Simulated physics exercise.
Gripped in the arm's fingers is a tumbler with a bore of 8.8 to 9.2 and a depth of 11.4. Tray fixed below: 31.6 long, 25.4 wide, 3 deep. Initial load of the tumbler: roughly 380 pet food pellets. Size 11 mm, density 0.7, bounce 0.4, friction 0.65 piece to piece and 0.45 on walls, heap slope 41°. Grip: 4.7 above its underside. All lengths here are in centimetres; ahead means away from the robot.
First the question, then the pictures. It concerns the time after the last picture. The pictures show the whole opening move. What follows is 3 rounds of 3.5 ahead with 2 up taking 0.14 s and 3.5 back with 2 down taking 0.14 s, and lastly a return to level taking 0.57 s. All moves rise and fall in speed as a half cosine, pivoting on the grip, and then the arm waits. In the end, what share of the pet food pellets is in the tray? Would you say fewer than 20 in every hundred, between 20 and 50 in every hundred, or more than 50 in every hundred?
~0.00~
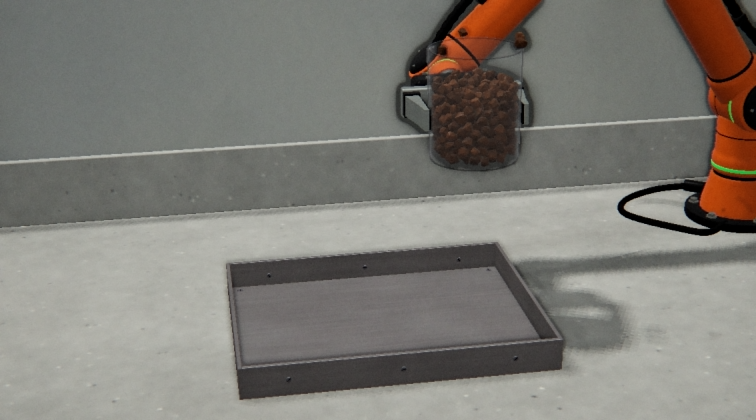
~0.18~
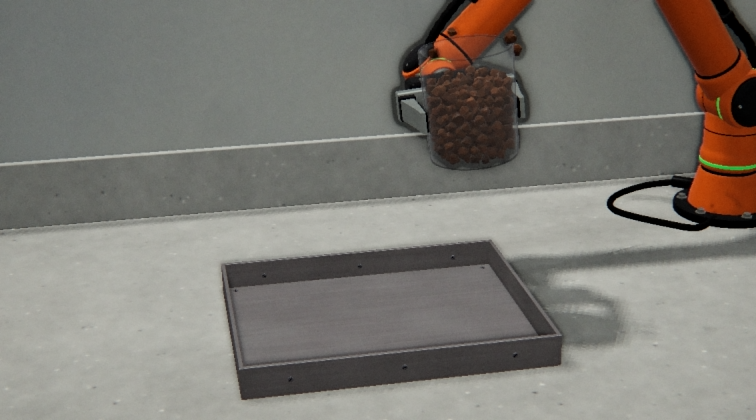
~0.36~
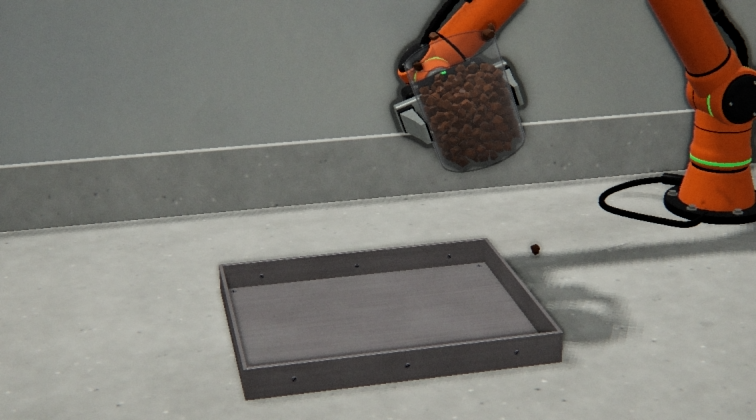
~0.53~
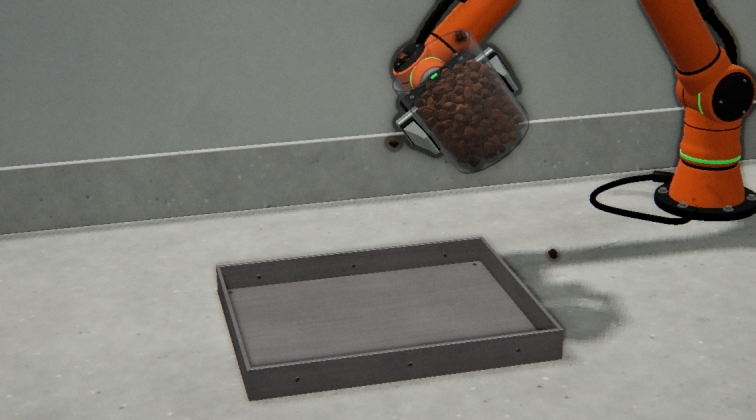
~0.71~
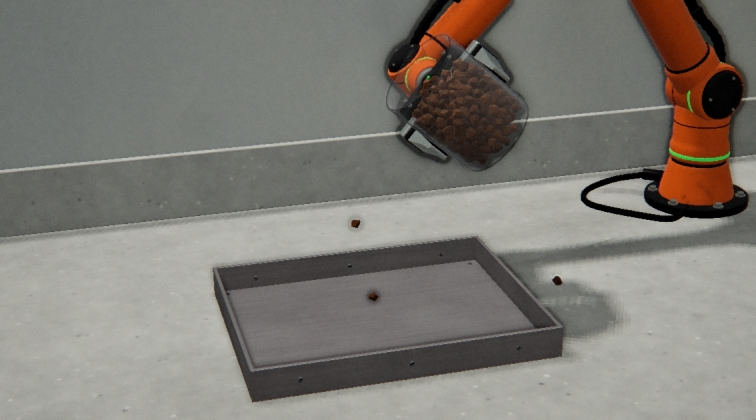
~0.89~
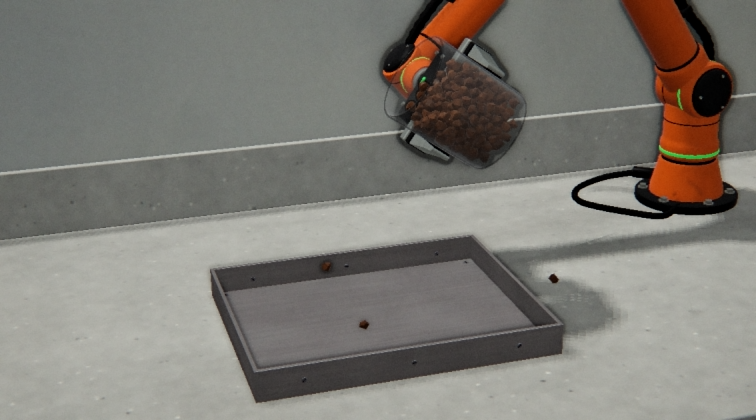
Fewer than 20 in every hundred.
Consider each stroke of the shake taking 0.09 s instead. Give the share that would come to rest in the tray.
Estimate for that case: 35 %.
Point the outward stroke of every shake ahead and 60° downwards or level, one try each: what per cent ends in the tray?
You'd get about 0 per cent with the first setting and about 5 per cent with the second.
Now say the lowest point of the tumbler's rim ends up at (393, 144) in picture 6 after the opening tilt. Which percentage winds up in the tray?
That comes to some 45 percent.
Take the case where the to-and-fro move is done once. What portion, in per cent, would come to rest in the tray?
About 5 %.
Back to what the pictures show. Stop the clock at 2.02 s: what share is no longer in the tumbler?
About 5 in a hundred parts are out by then.
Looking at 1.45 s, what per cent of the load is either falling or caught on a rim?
Estimated fraction: Near 3 %.
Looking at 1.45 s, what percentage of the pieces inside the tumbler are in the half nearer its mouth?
I'd guess about 35 percent of it.
By 1.45 s, tilted 54° forward, highest piece 26 above the table; 360 in the tumbler, 8 in the tray, 1 on the table or floor, 10 in flight or on a rim.
By 2.02 s, tilted 27° forward, highest piece 28 above the table; 353 in the tumbler, 25 in the tray, 1 on the table or floor.
By 2.50 s, level, highest piece 30 above the table; 353 in the tumbler, 25 in the tray, 1 on the table or floor.
By 3.55 s, level, highest piece 30 above the table; 353 in the tumbler, 25 in the tray, 1 on the table or floor.
Final count, 353 in the tumbler, 25 in the tray, 1 on the table or floor. That is 7 % in the tray.
